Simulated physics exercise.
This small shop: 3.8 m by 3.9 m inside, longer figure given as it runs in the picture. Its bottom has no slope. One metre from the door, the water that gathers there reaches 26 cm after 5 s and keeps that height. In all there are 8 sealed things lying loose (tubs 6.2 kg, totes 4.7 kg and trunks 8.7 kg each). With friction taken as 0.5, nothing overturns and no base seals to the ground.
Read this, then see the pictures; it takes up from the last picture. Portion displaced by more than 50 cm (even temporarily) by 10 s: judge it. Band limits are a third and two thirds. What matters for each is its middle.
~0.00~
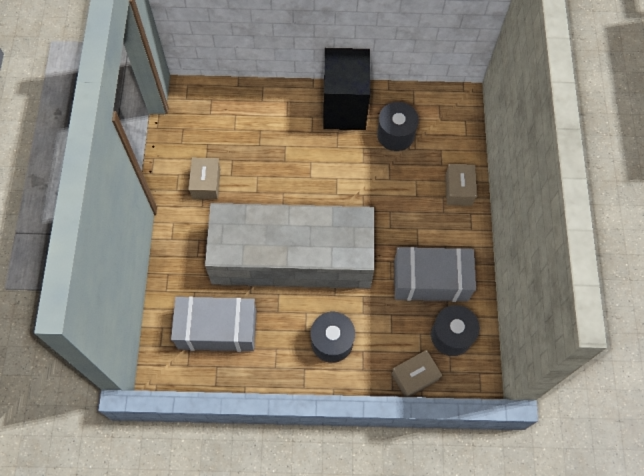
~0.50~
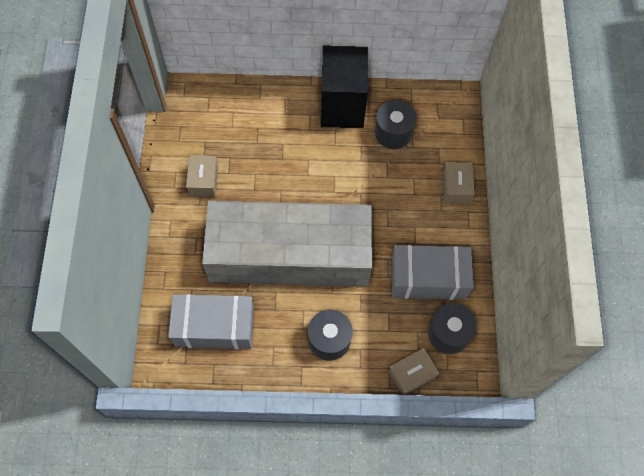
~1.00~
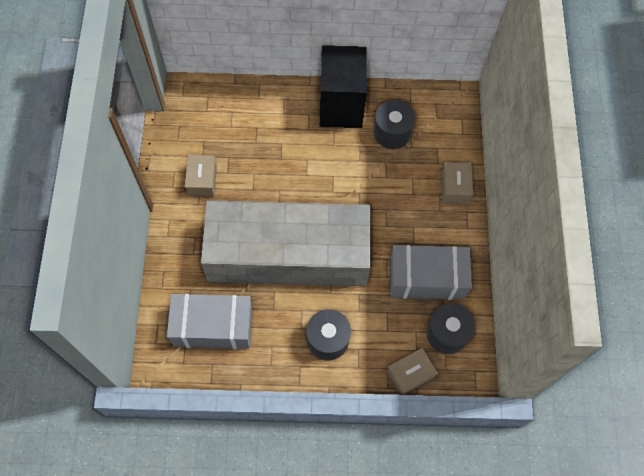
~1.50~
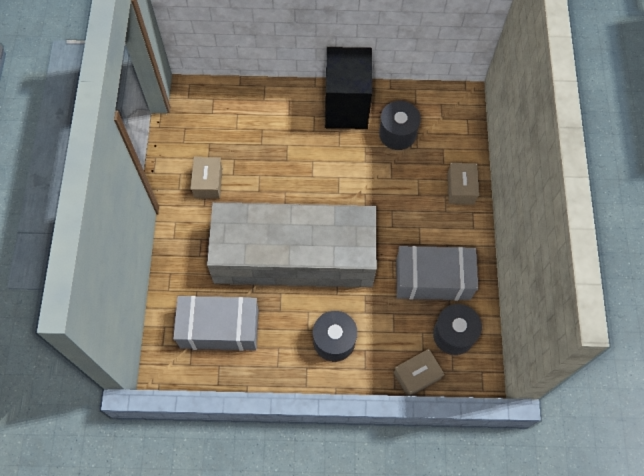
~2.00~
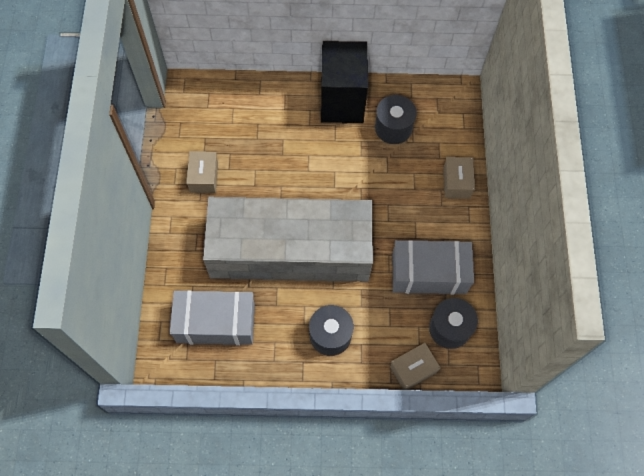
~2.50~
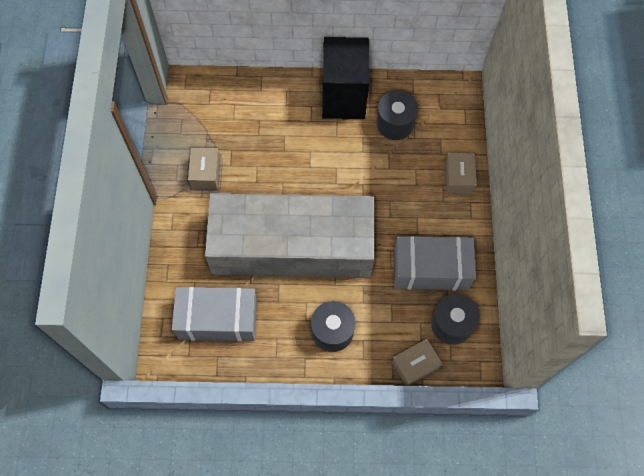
It's going to be most of them, two thirds or beyond.
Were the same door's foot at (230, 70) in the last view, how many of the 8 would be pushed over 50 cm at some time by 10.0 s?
Count: 6.
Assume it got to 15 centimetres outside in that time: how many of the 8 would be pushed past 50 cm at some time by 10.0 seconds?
That would give 1.
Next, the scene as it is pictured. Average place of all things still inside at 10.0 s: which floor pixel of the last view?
It works out to somewhere near (346, 309) on the floor.
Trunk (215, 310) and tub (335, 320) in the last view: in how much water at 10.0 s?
4 and 4 cm.
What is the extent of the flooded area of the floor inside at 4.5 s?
My estimate is roughly 5.0 m2.
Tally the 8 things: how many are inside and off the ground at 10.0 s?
At that time, 8.
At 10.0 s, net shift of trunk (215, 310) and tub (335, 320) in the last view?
10 cm and 80 cm respectively.
After 3.5 s 1 of 8 are over 50 cm from their spots; 0 afloat.
After 4.5 s 1 of 8 are over 50 cm from their spots; 0 afloat.
After 7.0 s 2 of 8 are over 50 cm from their spots; 3 afloat.
After 10.0 s 7 of 8 are over 50 cm from their spots, and 7 have been at some point; 8 afloat.
